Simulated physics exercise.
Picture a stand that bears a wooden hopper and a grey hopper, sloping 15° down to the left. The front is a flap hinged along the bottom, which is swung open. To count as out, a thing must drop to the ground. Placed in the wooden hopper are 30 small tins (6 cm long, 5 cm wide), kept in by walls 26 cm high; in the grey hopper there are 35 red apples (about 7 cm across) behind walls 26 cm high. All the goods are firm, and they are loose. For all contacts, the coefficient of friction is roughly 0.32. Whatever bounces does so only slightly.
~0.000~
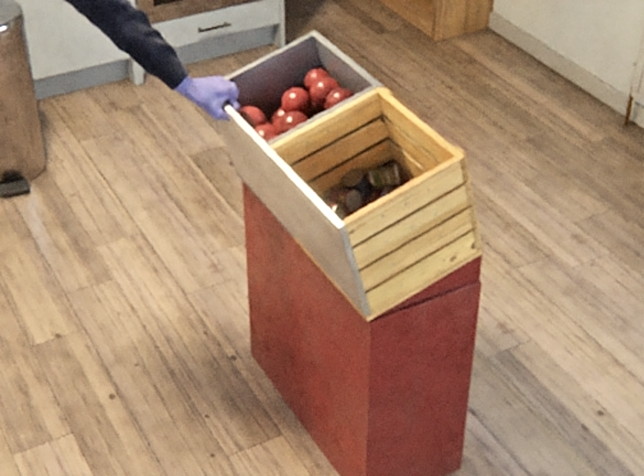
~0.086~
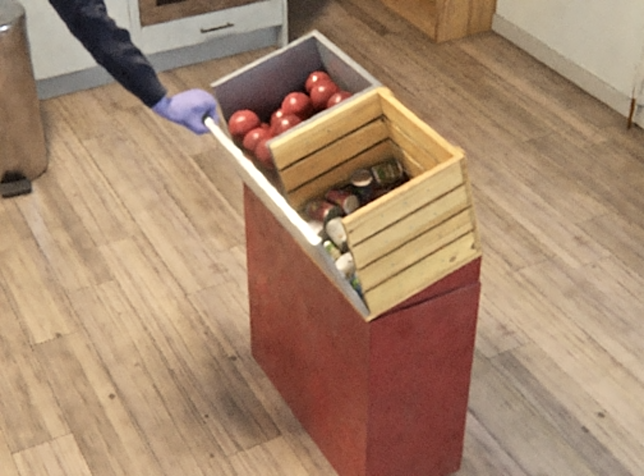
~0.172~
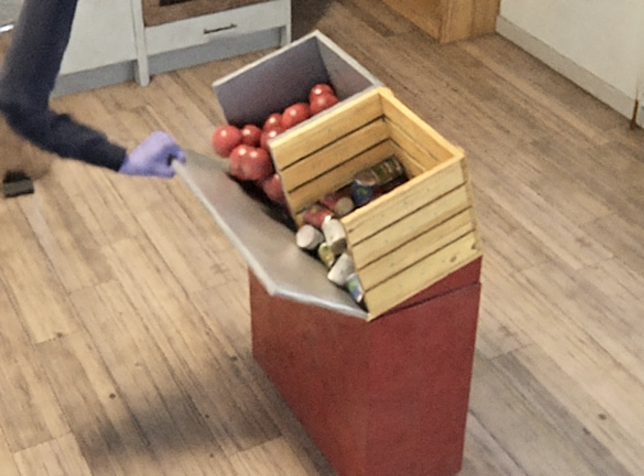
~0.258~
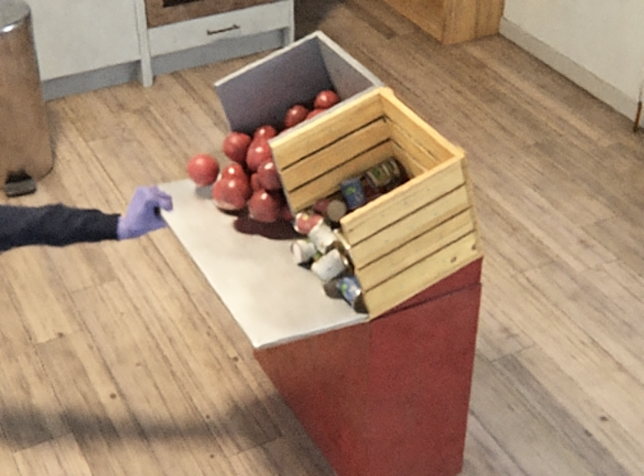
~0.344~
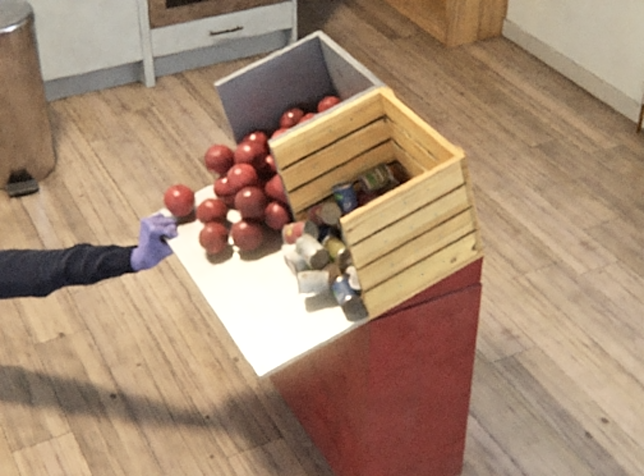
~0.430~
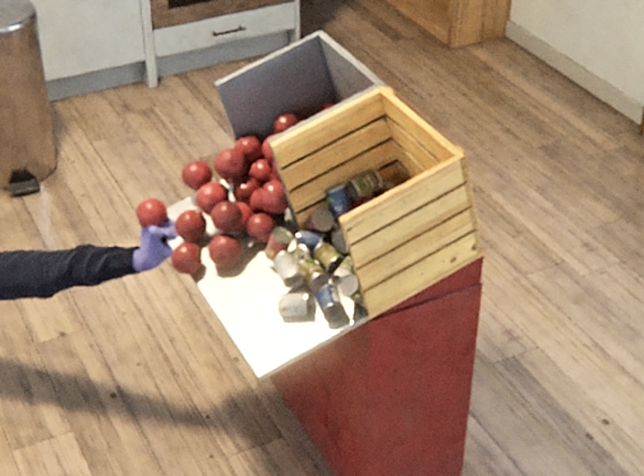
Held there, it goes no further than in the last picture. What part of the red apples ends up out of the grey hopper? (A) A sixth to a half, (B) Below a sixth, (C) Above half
Above half.
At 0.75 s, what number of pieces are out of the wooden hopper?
At that moment the wooden hopper count out stands near 0.
After 0.75 s, 0 of 30 out of the wooden hopper and 7 of 35 out of the grey hopper.
After 1.14 s, 8 of 30 out of the wooden hopper and 23 of 35 out of the grey hopper.
After 1.69 s, 17 of 30 out of the wooden hopper and 35 of 35 out of the grey hopper.
Outcome (at 2.40 s), 26 of 30 out of the wooden hopper and 35 of 35 out of the grey hopper. Asked share, 35 of 35, 100 per cent.
